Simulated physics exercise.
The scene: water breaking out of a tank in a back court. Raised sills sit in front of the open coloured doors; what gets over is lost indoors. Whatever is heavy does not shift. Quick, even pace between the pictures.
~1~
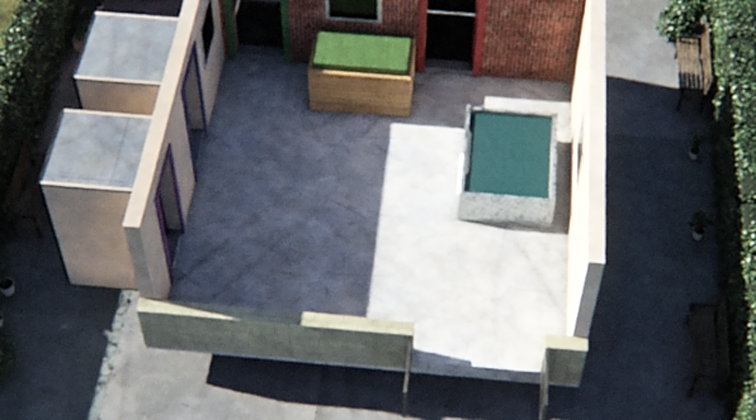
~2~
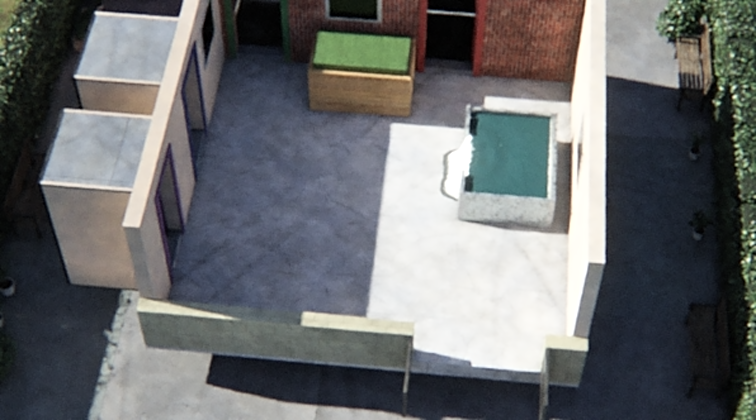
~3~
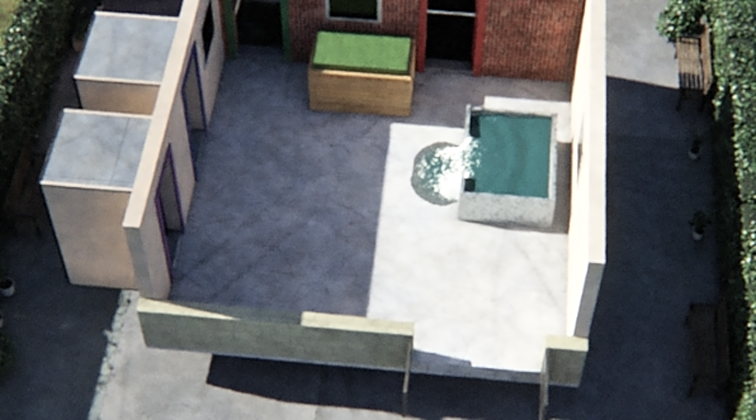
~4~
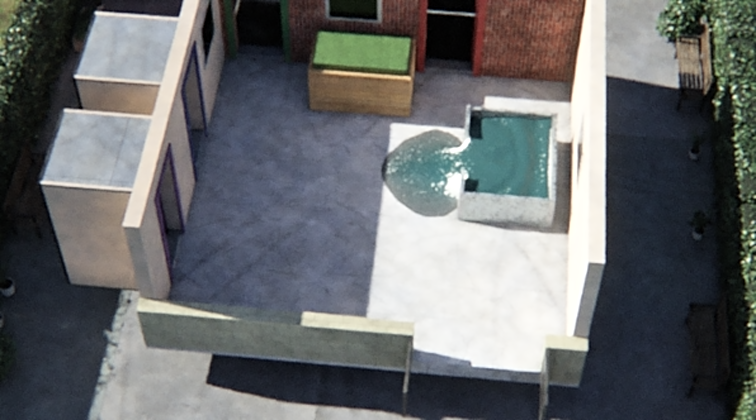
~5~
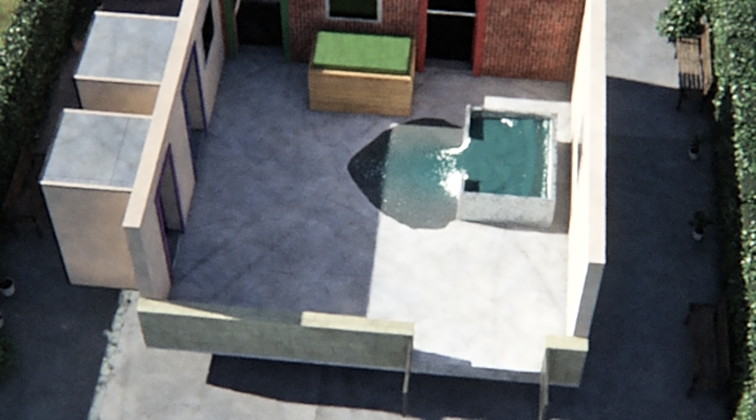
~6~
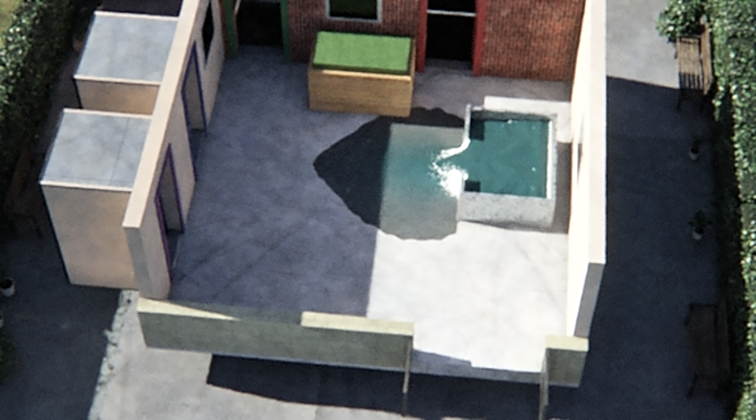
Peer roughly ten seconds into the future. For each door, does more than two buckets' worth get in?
Door by door: The purple door, no; the green door, no; the blue door, no; the red door, no.
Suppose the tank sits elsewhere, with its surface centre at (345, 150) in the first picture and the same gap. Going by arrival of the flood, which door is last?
That would be the red one.
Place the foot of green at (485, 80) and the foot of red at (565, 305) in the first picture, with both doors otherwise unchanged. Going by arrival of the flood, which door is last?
That is the door marked red.
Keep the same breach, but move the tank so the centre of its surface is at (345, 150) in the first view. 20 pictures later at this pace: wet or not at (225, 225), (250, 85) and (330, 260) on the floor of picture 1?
In order: Submerged, submerged, untouched.
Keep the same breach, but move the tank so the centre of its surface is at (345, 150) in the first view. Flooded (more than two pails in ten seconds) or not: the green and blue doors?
Lab note - green door: Above the limit; blue door: Above the limit.
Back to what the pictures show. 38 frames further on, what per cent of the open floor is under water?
Roughly 60 percent, I'd say.
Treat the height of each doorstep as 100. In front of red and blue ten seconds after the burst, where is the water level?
Depth ratios, approx.: 10 and 30 percent.
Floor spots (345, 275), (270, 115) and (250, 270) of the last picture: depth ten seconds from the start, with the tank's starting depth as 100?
Readings in sequence: 8, 6, 10 percent.
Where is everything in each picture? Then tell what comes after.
In the first frame, the tank at (509, 156) is whole and still.
In the second frame, the front is at (457, 153), out from the gap at (465, 167).
In the third frame, water pours out at (465, 168) and has run to (416, 184).
In the fourth frame, water pours out at (465, 169) and has run to (387, 166).
In the fifth frame, the front is at (356, 161), out from the gap at (465, 168).
In the sixth frame, water pours out at (465, 168) and has run to (322, 158).
A moment on, water covers 35 % of the floor; the purple door not reached, the green door not reached, the blue door wet at the sill, nothing in, the red door not reached.
Next, water covers 50 % of the floor; the purple door wet at the sill, nothing in, the green door not reached, the blue door wet at the sill, nothing in, the red door wet at the sill, nothing in.
Then, water covers 55 % of the floor; the purple door wet at the sill, nothing in, the green door under two buckets in, the blue door wet at the sill, nothing in, the red door wet at the sill, nothing in.
Later, water covers 60 % of the floor; the purple door wet at the sill, nothing in, the green door under two buckets in, the blue door wet at the sill, nothing in, the red door wet at the sill, nothing in.
In the end, water covers 90 % of the floor; the purple door wet at the sill, nothing in, the green door under two buckets in, the blue door wet at the sill, nothing in, the red door wet at the sill, nothing in.
